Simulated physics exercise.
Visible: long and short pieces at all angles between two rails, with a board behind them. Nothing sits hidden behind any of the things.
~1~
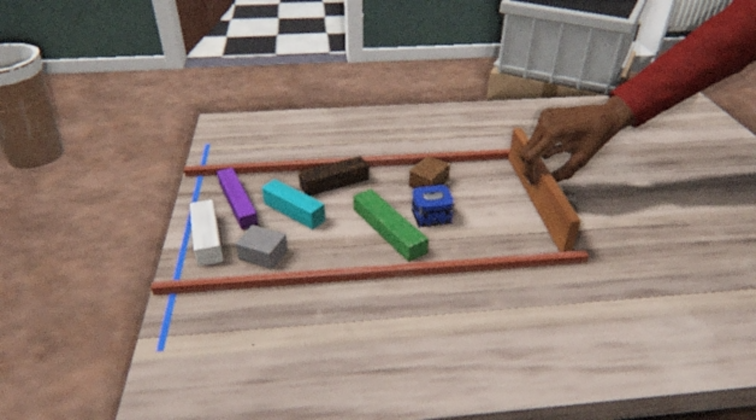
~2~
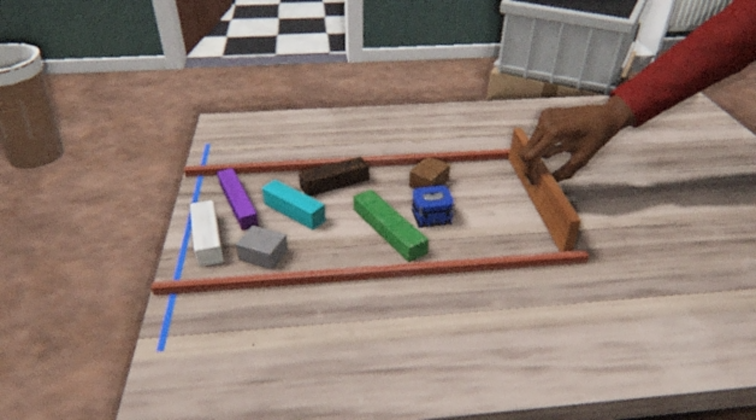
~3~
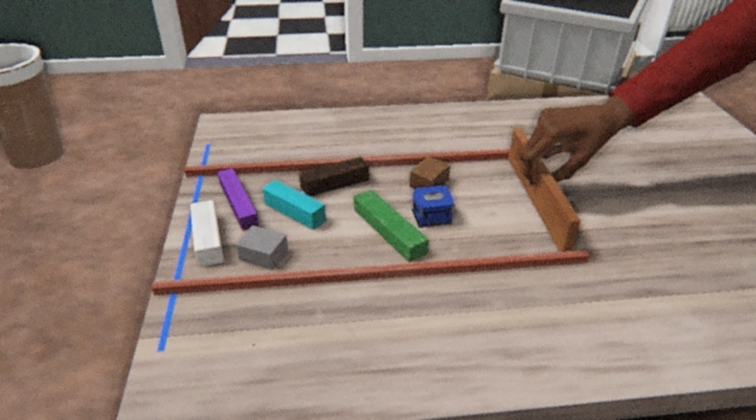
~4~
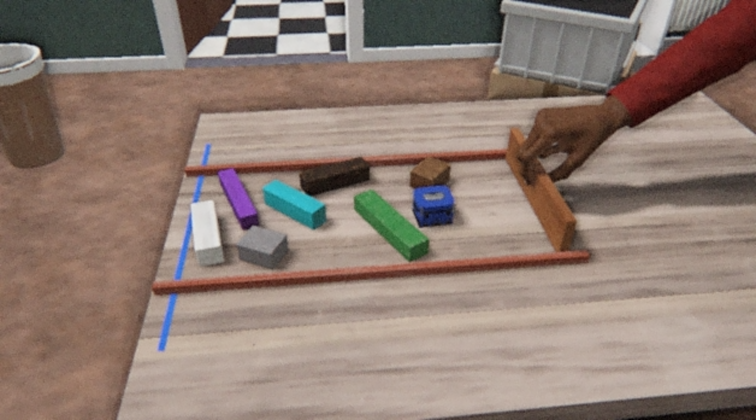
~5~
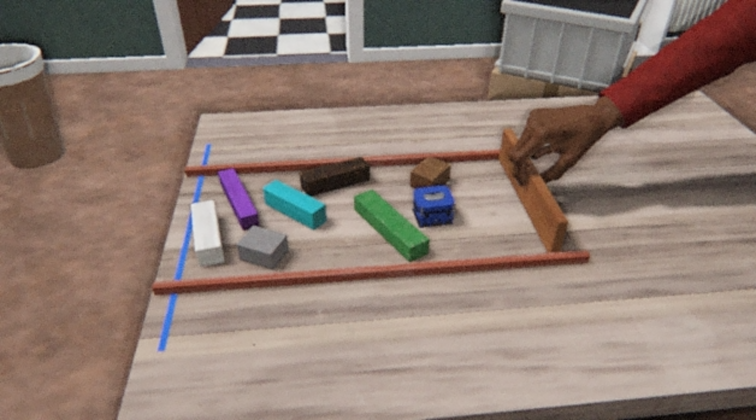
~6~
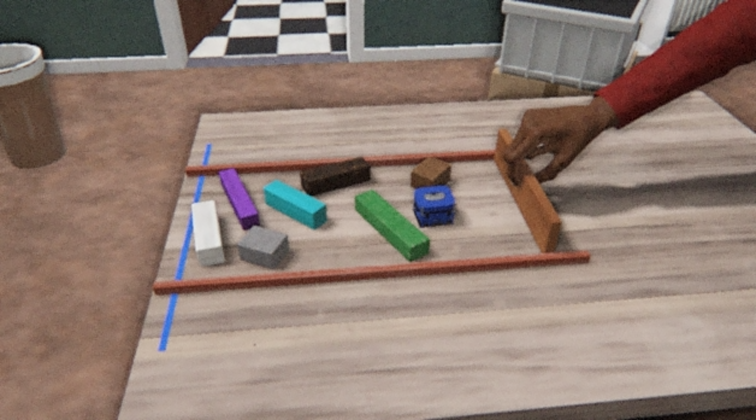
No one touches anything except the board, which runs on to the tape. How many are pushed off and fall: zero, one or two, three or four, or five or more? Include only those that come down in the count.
Over four drop.
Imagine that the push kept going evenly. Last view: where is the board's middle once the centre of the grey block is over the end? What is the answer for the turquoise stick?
Roughly (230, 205); roughly (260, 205).
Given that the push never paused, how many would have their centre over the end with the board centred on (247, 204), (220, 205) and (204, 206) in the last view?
Per position: 3 / 4 / 6.
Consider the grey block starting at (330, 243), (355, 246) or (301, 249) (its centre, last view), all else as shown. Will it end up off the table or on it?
Result per try, in order: Toppled; toppled; toppled.
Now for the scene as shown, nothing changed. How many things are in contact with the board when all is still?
It's 2 of them.
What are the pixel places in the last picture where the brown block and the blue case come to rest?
They come to rest around (179, 199) and (169, 221).
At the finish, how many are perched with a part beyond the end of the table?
Overhanging ones - 2.
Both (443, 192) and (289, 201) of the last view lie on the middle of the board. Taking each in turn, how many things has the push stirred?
Up to then 2, and up to the other point 8.
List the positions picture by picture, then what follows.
In the first frame, white stick (206, 232); purple stick (237, 198); grey block (262, 247); board (540, 186); tape (189, 225).
In the second frame, purple stick (237, 198); brown block (430, 176).
In the third frame, grey block (263, 247); turquoise stick (294, 204).
In the fourth frame, white stick (207, 232); blue case (433, 206).
In the fifth frame, purple stick (238, 198); green bar (390, 224).
In the sixth frame, white stick (208, 232); purple stick (239, 198); grey block (264, 247); board (524, 187); tape (191, 225).
Early on, none off yet; white stick at rest near (208, 232); purple stick at rest near (239, 198); grey block at rest near (264, 247).
A while later, none off yet; white stick travelled a little near (176, 238); purple stick travelled a little near (202, 199); grey block travelled about its own width near (224, 259).
Finally, the number that fall off is five or more; lost, green bar, black bar, turquoise stick, grey block, purple stick and white stick.
